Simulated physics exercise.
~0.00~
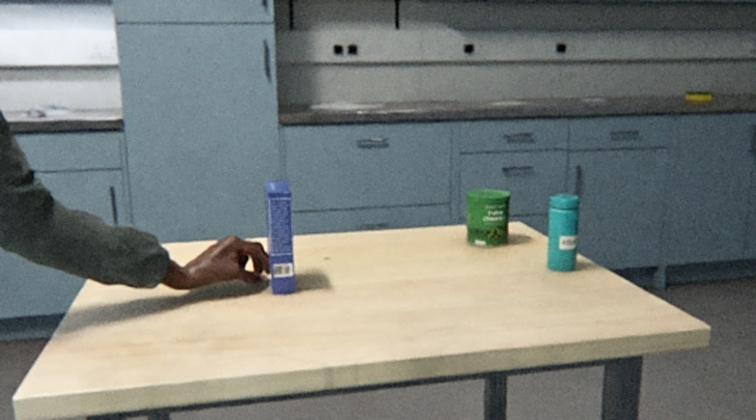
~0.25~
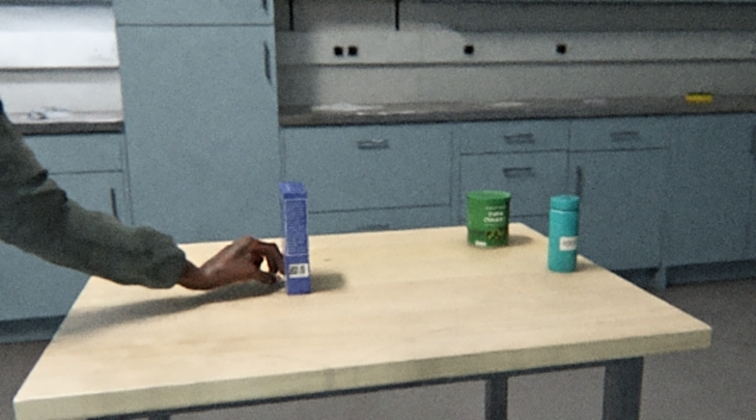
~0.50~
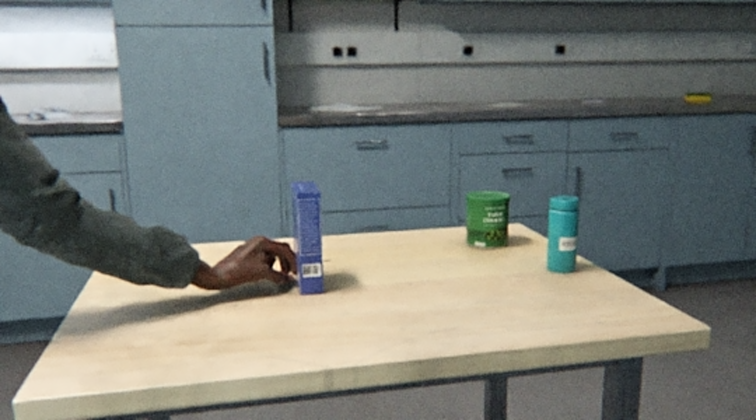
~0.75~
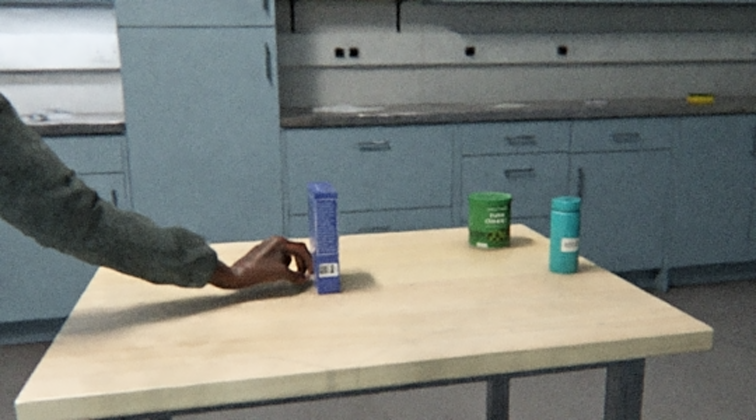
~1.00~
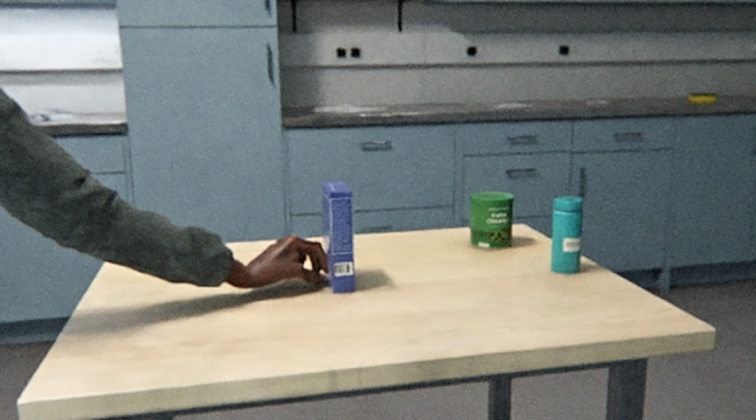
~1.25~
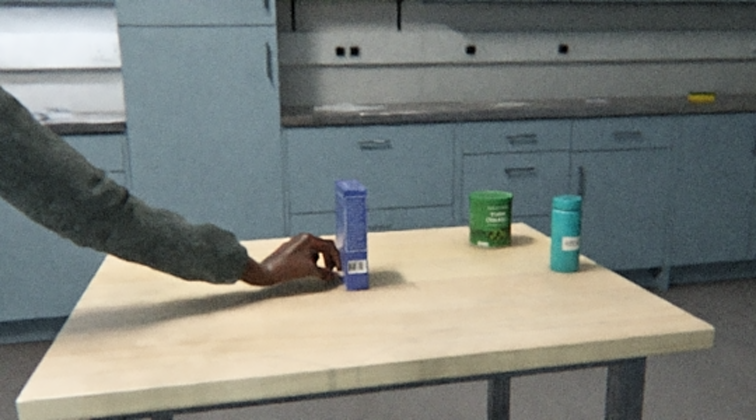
A hand pushes an upright blue packet rightward across the table, and it stays standing.
